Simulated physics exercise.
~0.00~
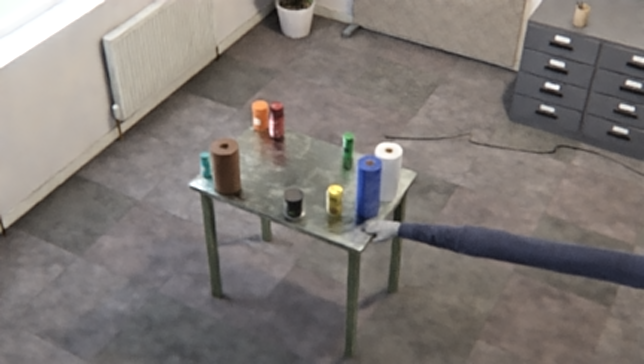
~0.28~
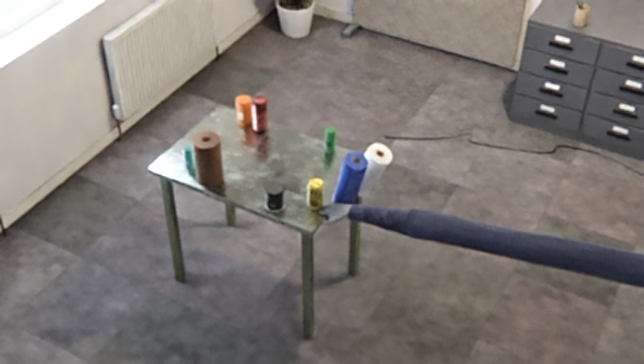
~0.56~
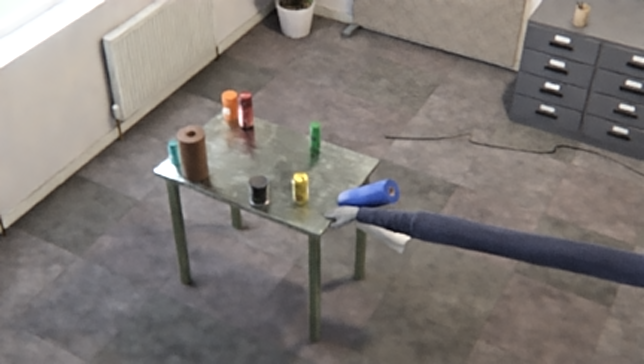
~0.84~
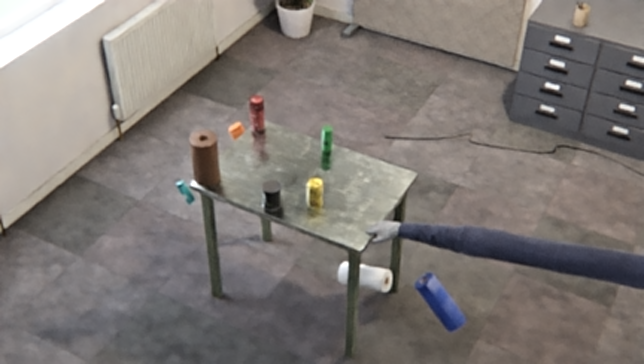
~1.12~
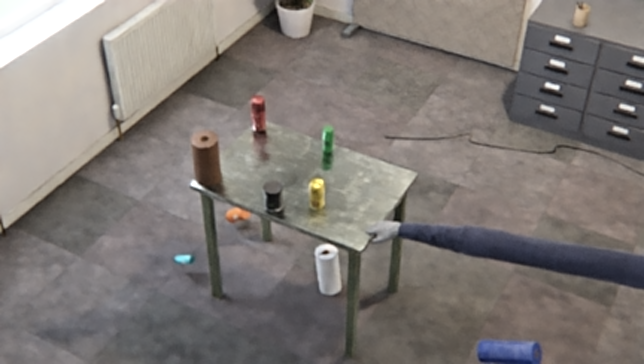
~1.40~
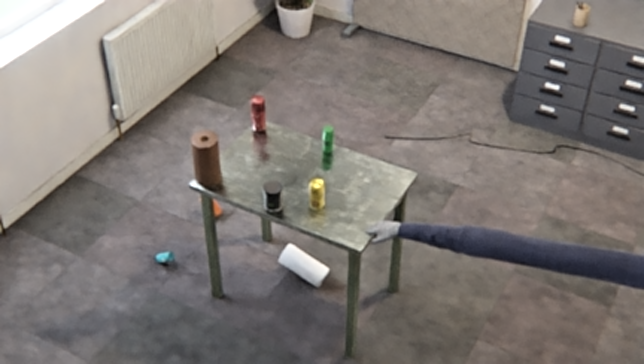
Small metal table jerking left and back right beside a padded arm, tipping blue, white, orange and turquoise containers to the floor.
